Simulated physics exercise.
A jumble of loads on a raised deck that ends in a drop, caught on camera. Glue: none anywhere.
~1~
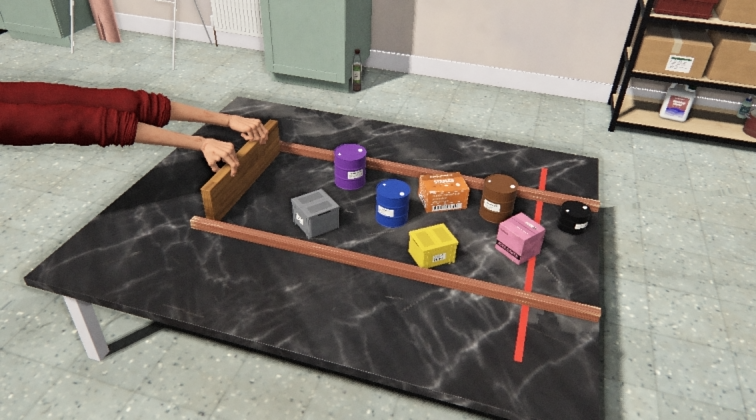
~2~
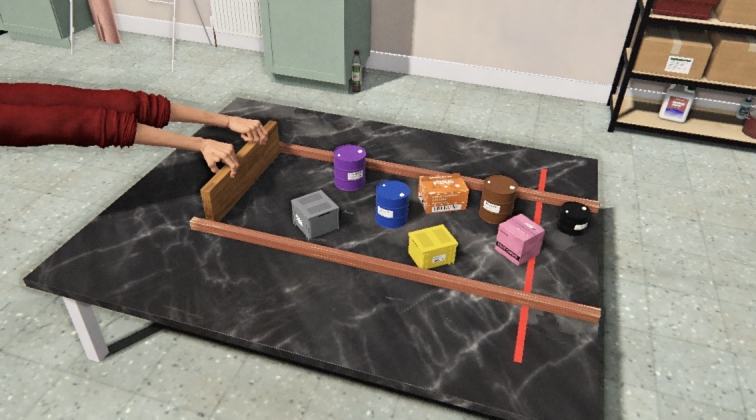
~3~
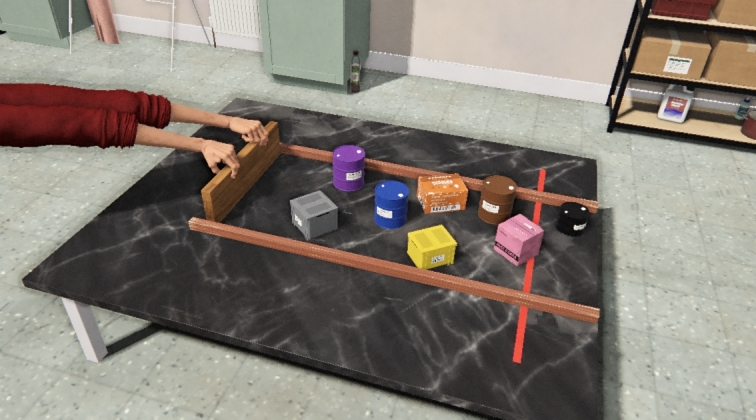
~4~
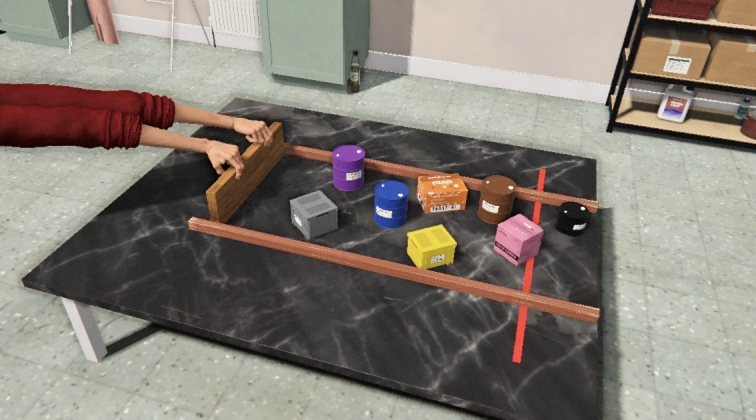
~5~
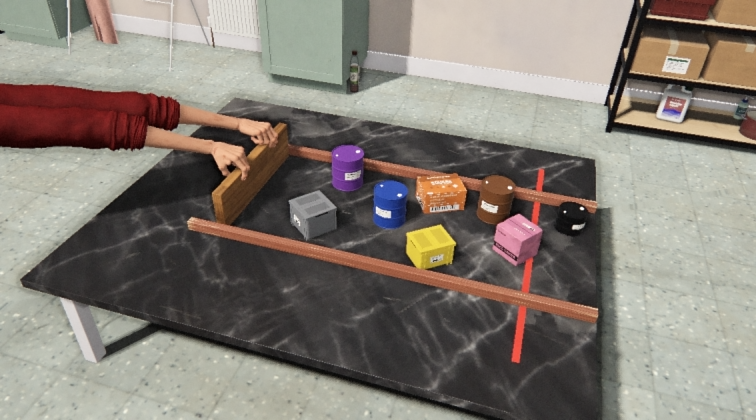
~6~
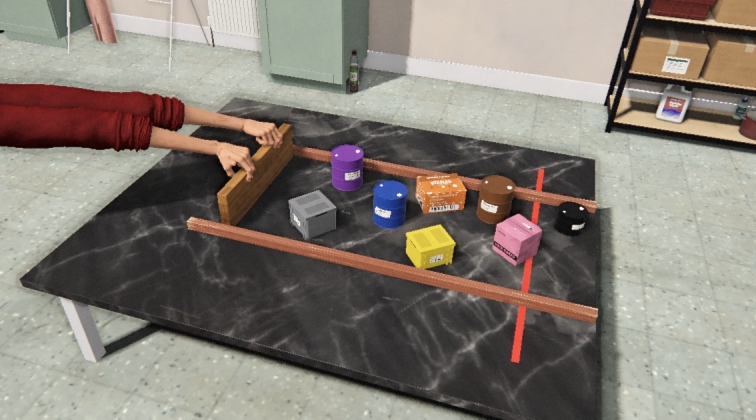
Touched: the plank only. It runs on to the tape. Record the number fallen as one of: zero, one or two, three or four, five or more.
Number fallen: One or two.
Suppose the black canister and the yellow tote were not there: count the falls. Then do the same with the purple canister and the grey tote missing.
Result: 1 in the first case, with 2 in the second.
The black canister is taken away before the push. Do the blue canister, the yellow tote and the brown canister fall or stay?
In that case the blue canister stays where it is, the yellow tote stays where it is, and the brown canister winds up down.
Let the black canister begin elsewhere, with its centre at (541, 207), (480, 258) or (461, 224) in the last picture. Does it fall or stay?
Results in order: Not lost; over the edge; not lost.
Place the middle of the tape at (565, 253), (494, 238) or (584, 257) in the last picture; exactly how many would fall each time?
In order, 5, 0 and 8.
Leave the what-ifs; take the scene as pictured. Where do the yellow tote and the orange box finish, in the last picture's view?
The first ends close to (586, 288), the second close to (580, 227).
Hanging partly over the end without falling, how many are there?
The tally is 3.
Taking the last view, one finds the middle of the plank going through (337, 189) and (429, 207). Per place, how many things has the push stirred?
By then 2, and later 6.
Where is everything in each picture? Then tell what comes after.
The first frame shows black canister (574, 218); pink parcel (520, 239); brown canister (498, 199); plank (245, 169); tape (534, 245).
The second frame shows pink parcel (520, 239); yellow tote (432, 248).
The third frame shows brown canister (497, 200); orange box (442, 193).
The fourth frame shows black canister (572, 219); plank (250, 171).
The fifth frame shows pink parcel (517, 240); blue canister (390, 205).
The sixth frame shows black canister (571, 219); pink parcel (517, 239); brown canister (495, 200); plank (259, 173); tape (531, 246).
Soon after, none off yet; black canister at rest near (571, 219); pink parcel at rest near (517, 239); brown canister at rest near (495, 200).
After that, none off yet; black canister at rest near (571, 219); pink parcel at rest near (517, 239); brown canister displaced about its own width near (534, 211).
In the end, the number that fall off is one or two; gone, brown canister and black canister.
